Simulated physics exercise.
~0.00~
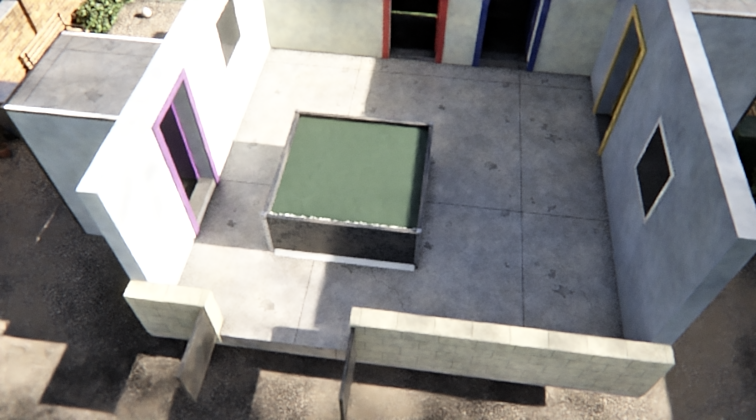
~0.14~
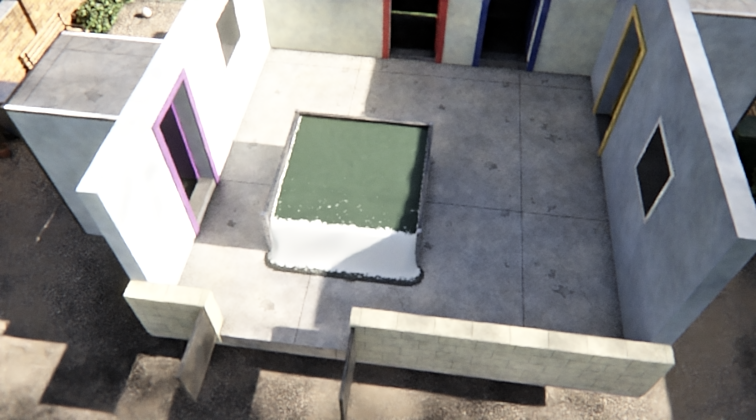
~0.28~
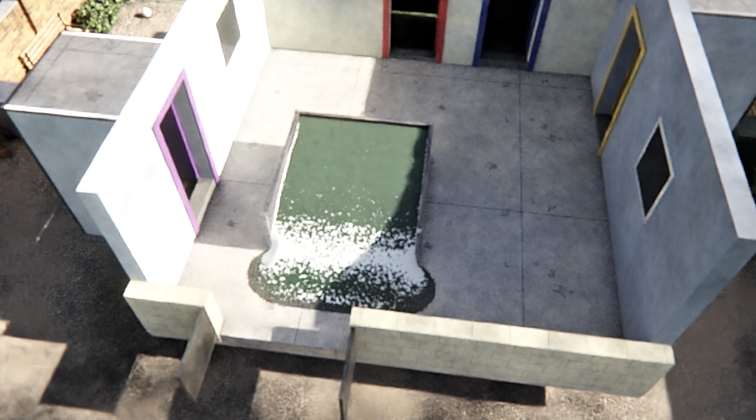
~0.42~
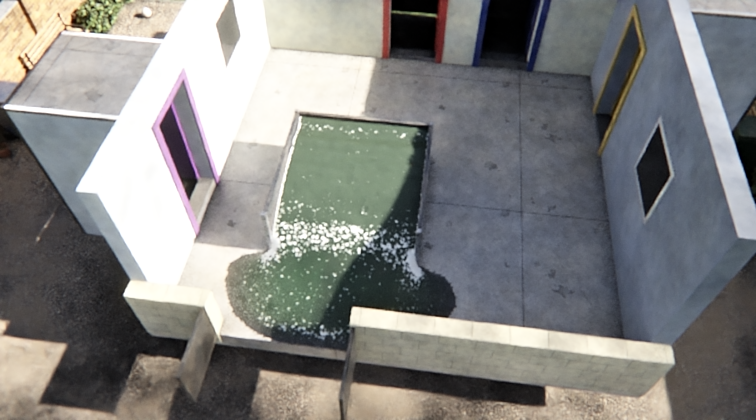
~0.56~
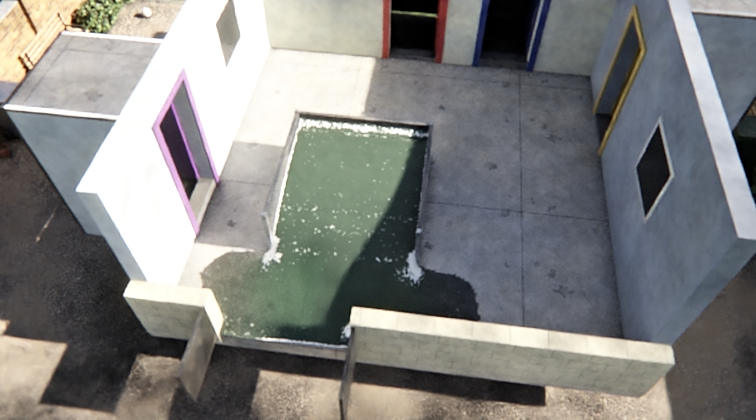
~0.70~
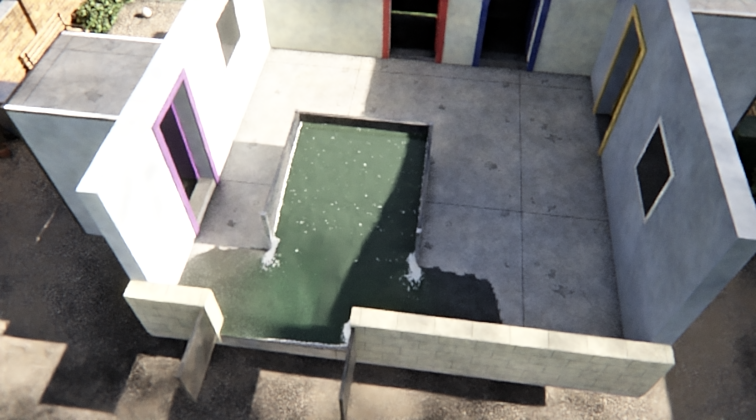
A walled concrete yard is seen from high above, looking down at an angle with the camera still. A rectangular tank of dark green water stands in the middle, with a purple-framed doorway left, red and blue ones behind, a yellow one right, and low pale walls in front. The tank's near side opens and water pours out in white foam, then spreads sideways along the front walls as the foam thins.
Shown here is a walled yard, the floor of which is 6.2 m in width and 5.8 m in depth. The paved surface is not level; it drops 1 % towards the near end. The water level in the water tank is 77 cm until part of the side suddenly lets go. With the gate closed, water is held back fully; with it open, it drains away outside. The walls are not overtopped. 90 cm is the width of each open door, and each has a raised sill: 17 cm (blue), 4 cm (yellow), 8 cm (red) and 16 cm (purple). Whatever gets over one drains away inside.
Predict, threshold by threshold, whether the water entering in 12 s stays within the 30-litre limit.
For the blue door I'd say within the limit, for the yellow door I'd say within the limit, for the red door I'd say within the limit, for the purple door I'd say within the limit.
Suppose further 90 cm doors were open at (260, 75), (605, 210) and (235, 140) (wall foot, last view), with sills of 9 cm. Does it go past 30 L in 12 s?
Check each in turn: The first fails, the second fails, the third fails.
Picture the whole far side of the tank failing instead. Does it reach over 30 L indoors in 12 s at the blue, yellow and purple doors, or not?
Blue door doesn't reach it, yellow door surpasses it, purple door doesn't reach it.
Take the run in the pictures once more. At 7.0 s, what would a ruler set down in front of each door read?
Door by door in cm, blue shows 6, yellow shows 3, red shows 4, purple shows 2.
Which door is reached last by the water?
Result: Red door.
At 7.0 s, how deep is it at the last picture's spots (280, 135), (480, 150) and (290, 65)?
Depth readings in turn - 2, 2, 2 cm.
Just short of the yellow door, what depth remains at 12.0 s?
The depth comes to around 3.0 centimetres.
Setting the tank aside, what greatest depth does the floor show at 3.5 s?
Max depth: About 22 centimetres.
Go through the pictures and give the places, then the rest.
The first frame shows the water tank at (353, 170) is whole and still, 77 cm deep.
In the second frame, water pours out at (343, 244) and has run 1.1 m, to (269, 254); typically 6 cm deep outside, 77 cm at the water tank's back.
In the third frame, water pours out at (343, 247) and has run 1.3 m, to (426, 295); typically 14 cm deep outside, 77 cm at the water tank's back.
In the fourth frame, water pours out at (343, 249) and has run 1.6 m, to a hidden place; typically 12 cm deep outside, 74 cm at the water tank's back.
In the fifth frame, the front is at a hidden place, 2.1 m from the gap at (343, 249); 4.3 m2 of floor is under water; 64 cm left at the back of the water tank.
In the sixth frame, the front is at a hidden place, 2.5 m from the gap at (343, 249); 4.5 m2 of floor is under water; 66 cm left at the back of the water tank.
After 1.4 s water covers 20 % of the floor and is deepest (48 cm) near (379, 325); blue door not reached, yellow door not reached, red door not reached, purple door not reached.
After 2.2 s water covers 30 % of the floor and is deepest (34 cm) near (377, 337); blue door not reached, yellow door not reached, red door not reached, purple door 3 cm at the sill, 0 L in.
After 3.5 s water covers 50 % of the floor and is deepest (22 cm) near (612, 366); blue door not reached, yellow door 4 cm at the sill, 0 L in, red door not reached, purple door 2 cm at the sill, 0 L in.
After 7.0 s water covers 90 % of the floor and is deepest (8 cm) near (584, 363); blue door 6 cm at the sill, 0 L in, yellow door 3 cm at the sill, 0 L in, red door 4 cm at the sill, 0 L in, purple door 2 cm at the sill, 0 L in.
After 12.0 s water covers 100 % of the floor and is deepest (6 cm) near (246, 112); blue door 2 cm at the sill, 0 L in, yellow door 3 cm at the sill, 3 L in, red door 2 cm at the sill, 0 L in, purple door 5 cm at the sill, 0 L in.
